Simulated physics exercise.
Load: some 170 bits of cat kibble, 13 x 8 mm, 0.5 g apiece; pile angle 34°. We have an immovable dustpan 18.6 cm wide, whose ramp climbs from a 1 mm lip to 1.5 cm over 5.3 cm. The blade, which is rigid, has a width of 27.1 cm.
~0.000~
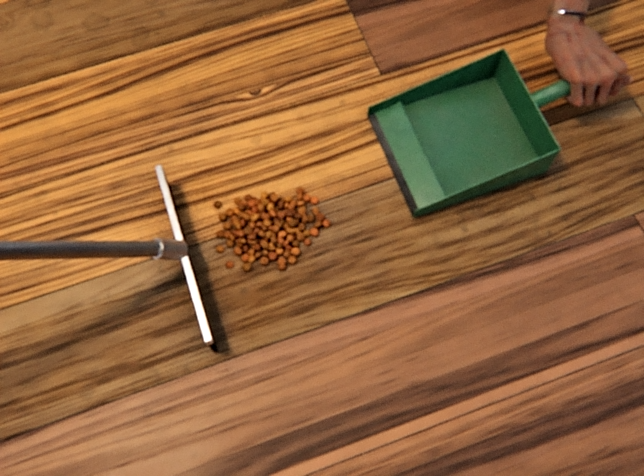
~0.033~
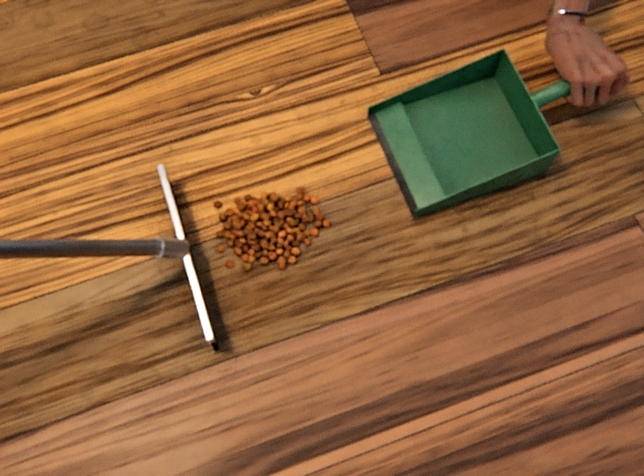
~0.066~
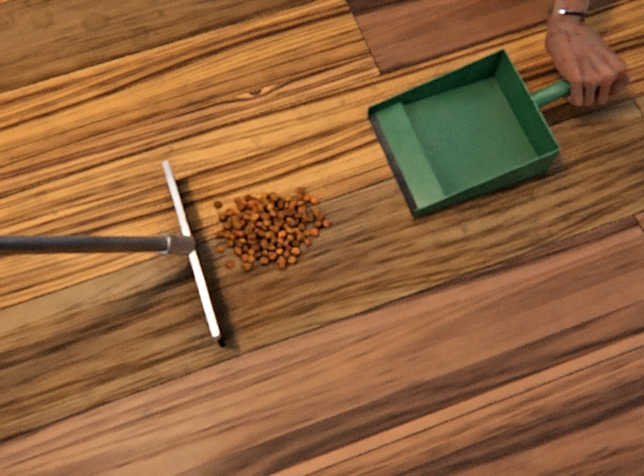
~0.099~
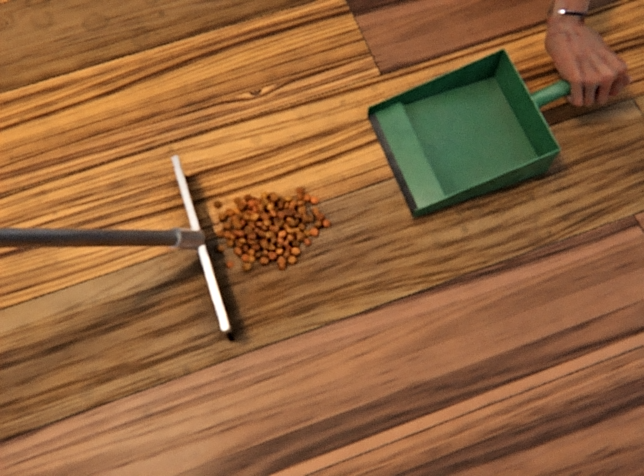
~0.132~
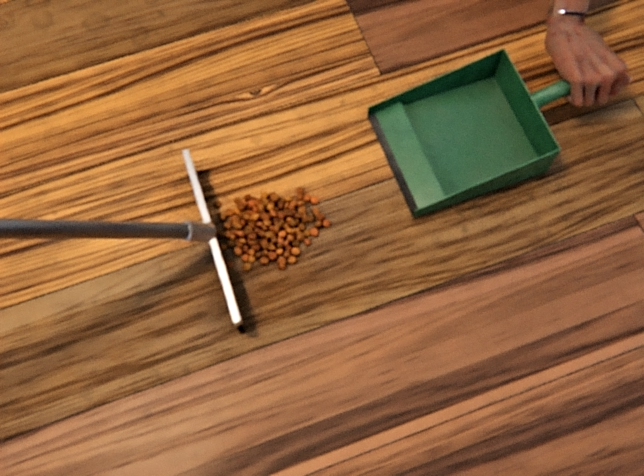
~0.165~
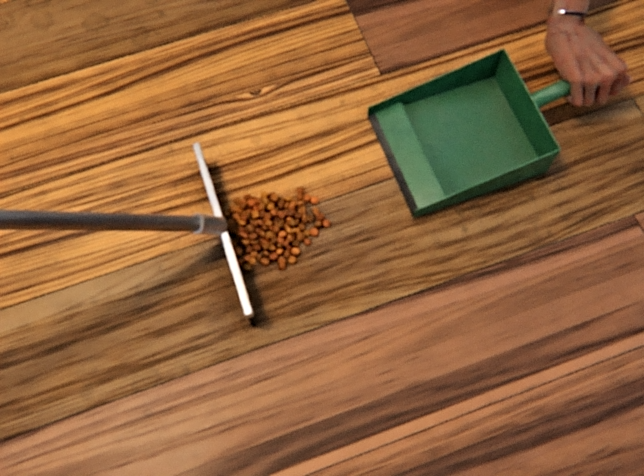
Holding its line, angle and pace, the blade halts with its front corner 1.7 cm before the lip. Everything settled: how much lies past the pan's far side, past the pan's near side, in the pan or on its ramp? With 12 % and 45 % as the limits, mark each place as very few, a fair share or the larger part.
My call: Far side: Very few; near side: Very few; pan: The larger part.
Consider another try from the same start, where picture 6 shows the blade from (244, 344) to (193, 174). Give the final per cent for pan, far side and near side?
The pan gets 5, the far side 0 and the near side 50.
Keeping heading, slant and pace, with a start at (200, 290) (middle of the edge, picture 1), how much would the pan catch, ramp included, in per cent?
Around 50 %.
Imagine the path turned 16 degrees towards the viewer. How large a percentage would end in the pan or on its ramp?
It comes to roughly 45 in a hundred.
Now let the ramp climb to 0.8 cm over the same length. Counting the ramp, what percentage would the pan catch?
In that case roughly 55 percent.
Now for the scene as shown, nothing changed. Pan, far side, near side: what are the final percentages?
The far side gets 5, the near side 5 and the pan 50.
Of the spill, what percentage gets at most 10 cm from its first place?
Near 0 per cent.
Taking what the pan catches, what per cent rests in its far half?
Roughly 60 percent.
Then, at 0.40 s, middle of the blade 15 cm from the lip; 0 % over the lip, far side 0 %, near side 10 %.
After 0.56 s, middle of the blade 6 cm from the lip; 0 % over the lip, far side 0 %, near side 10 %.
After 0.84 s, middle of the blade 2 cm from the lip; 50 % over the lip, far side 5 %, near side 5 %.
At rest (1.1 s), far side 5 %, near side 5 %, pan 50 %, in front of the lip or behind the blade 40 %.
